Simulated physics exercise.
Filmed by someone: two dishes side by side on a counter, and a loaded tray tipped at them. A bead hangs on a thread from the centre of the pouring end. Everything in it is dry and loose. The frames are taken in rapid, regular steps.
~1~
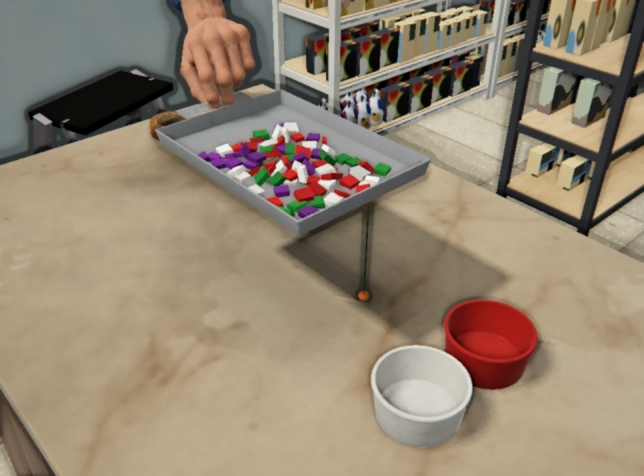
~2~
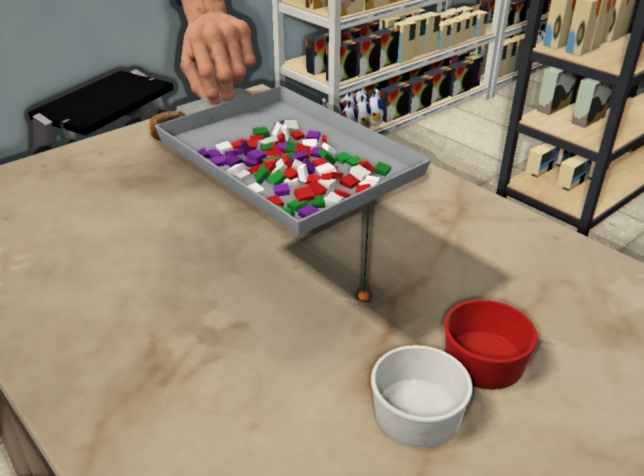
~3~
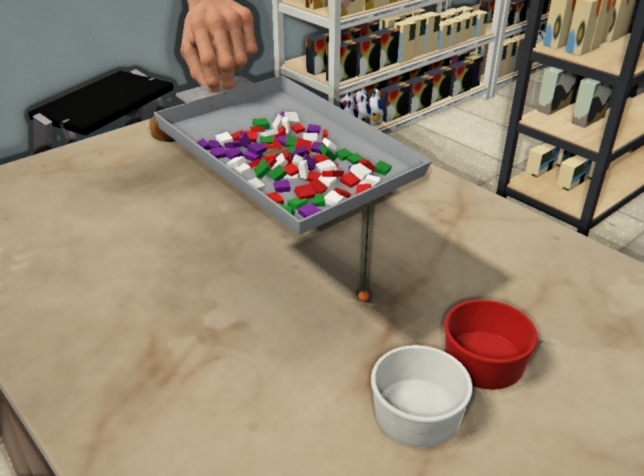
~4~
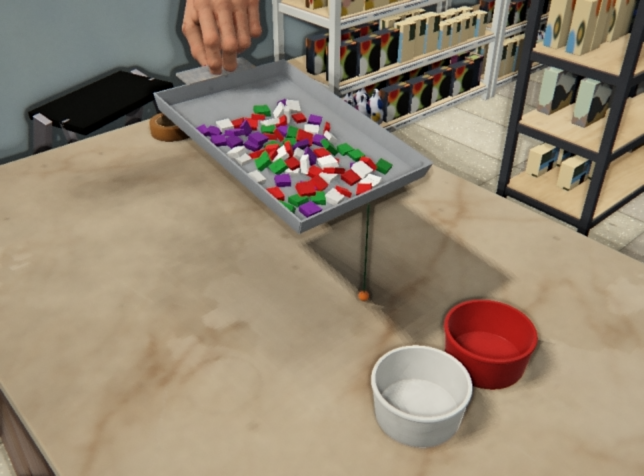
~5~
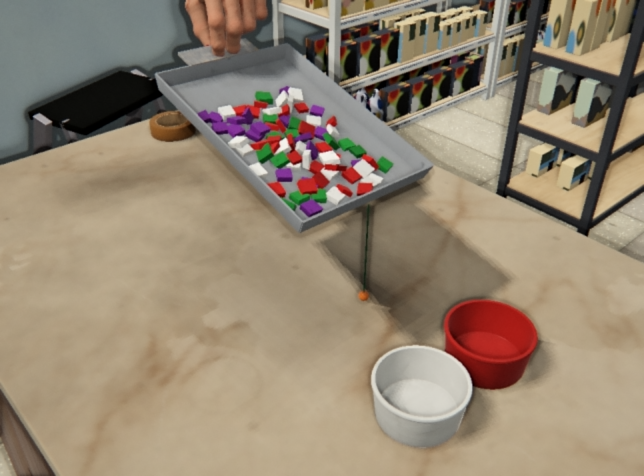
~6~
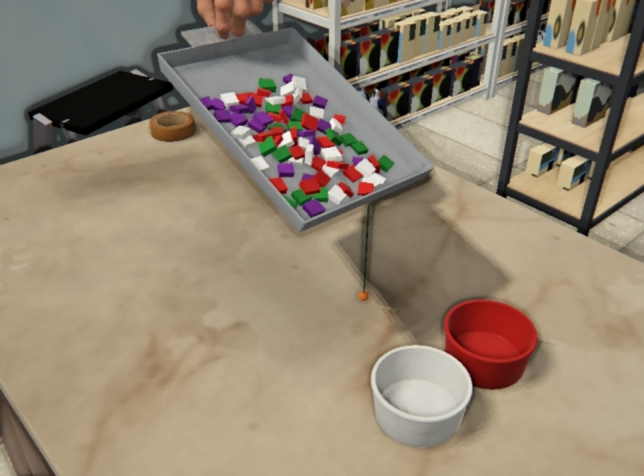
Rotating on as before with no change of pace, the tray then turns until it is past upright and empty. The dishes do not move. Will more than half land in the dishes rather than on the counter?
I expect the dishes to end up with a lesser share of the load.
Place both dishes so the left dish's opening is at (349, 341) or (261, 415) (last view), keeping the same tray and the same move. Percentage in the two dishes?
Near 60 % and 20 %.
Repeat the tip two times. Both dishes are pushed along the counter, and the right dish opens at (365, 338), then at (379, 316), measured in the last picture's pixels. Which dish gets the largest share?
Well, the right-side one at the first spot and the right-side one at the second.
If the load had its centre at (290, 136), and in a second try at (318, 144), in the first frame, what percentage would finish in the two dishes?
The first start gives 20 percent and the second 10 percent.
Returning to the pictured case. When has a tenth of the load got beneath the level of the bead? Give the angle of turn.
It is at around 85 degrees.
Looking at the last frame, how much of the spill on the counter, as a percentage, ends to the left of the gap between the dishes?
It amounts to some 90 percent.
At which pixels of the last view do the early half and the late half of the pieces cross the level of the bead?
First half (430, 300); second half (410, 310).
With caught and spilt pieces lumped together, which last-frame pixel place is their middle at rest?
Roughly at (416, 346), give or take.
Soon after the last picture, tray tipped steeply; all on the tray.
A little later, tray tipped past a quarter turn; about half on the tray; a small part in the left dish; a stray few in the right dish; about a quarter outside both; about a quarter in the air.
Later still, tray tipped past a quarter turn; a small part in the left dish; a stray few in the right dish; most outside both.
At rest, tray tipped past a quarter turn; a small part in the left dish; a stray few in the right dish; most outside both.
